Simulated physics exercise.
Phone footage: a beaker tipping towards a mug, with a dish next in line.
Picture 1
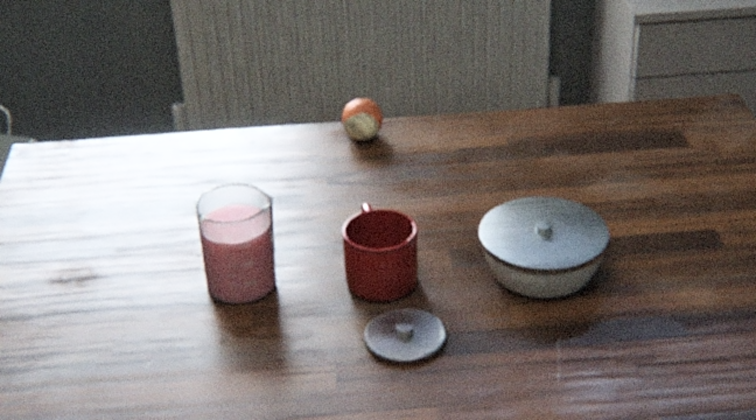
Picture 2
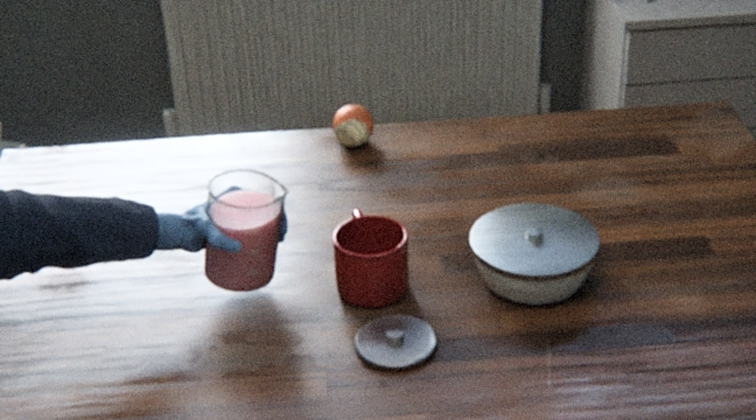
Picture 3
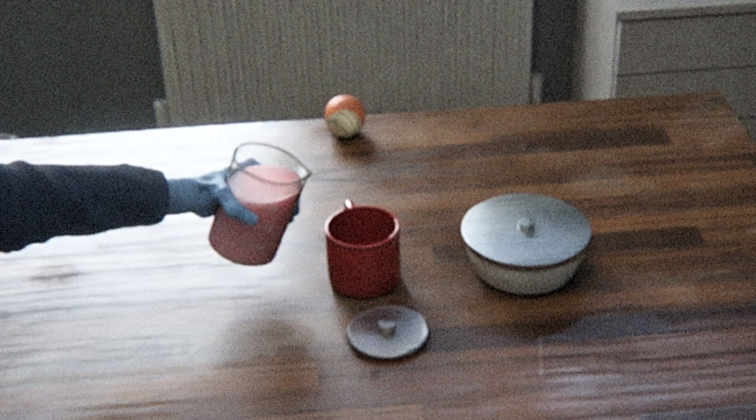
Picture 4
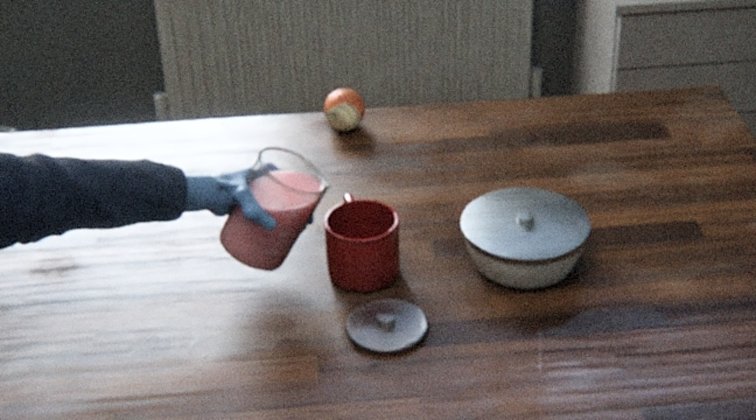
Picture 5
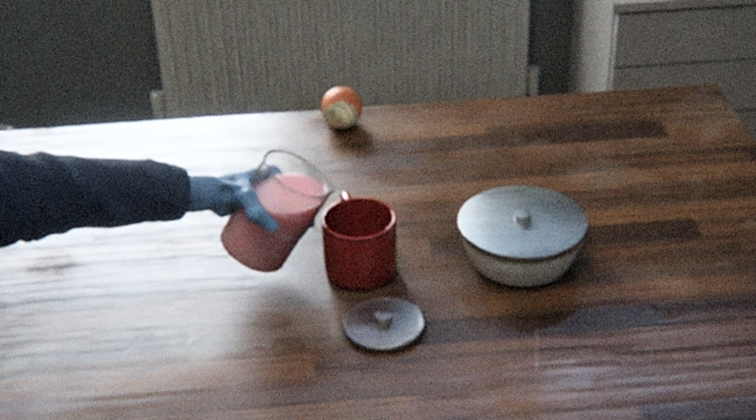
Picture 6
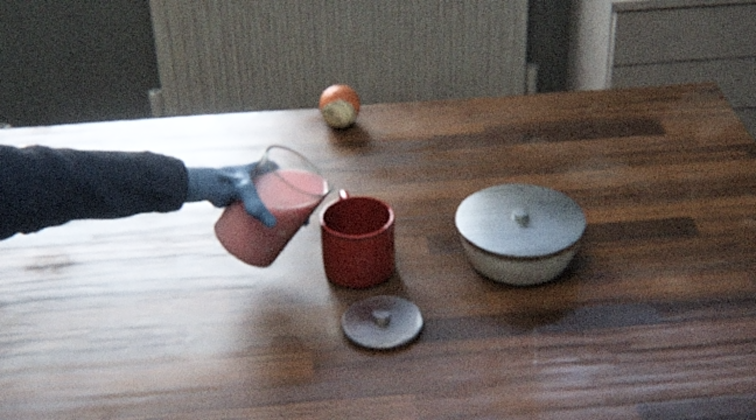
We see a gloved hand lift a glass beaker of pink liquid from a wooden table and tilt it rightward beside an open red mug, the liquid staying inside, while a lidded dish, small lid and onion sit nearby.
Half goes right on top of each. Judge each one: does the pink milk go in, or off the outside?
Outcome: The mug is going to gather it; the dish is going to let it slide off the outside.
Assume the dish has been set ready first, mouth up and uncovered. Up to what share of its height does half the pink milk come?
Roughly 40 in a hundred, I reckon.
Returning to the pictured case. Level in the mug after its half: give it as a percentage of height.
Fill level: About 60 percent.
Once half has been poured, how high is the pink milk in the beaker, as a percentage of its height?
Near 35 in a hundred.
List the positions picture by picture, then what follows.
The first picture shows all stand on the top; beaker (236, 243) about three quarters full; mug (381, 258) open; dish (543, 256) with its lid on.
The second picture shows the hand lifts the beaker; beaker about three quarters full, surface at (243, 210); mug (372, 264) open.
The third picture shows tilting; beaker (256, 204) tipped 20° with all of its load; dish (525, 252) with its lid on.
The fourth picture shows no stream yet; beaker (272, 208) tipped 30° with all of its load; mug (363, 249) open.
The fifth picture shows still nothing leaves it; beaker (275, 211) tipped 30° with all of its load; dish (521, 244) with its lid on.
The sixth picture shows on the point of pouring; beaker (272, 206) tipped 35° with all of its load; mug (358, 245) open; dish (520, 243) with its lid on.
Soon after, the pink milk goes into the mug.
Later, it hits the lid of the dish and runs off.
In the end, the mug has its share inside; the dish is empty, in a puddle.
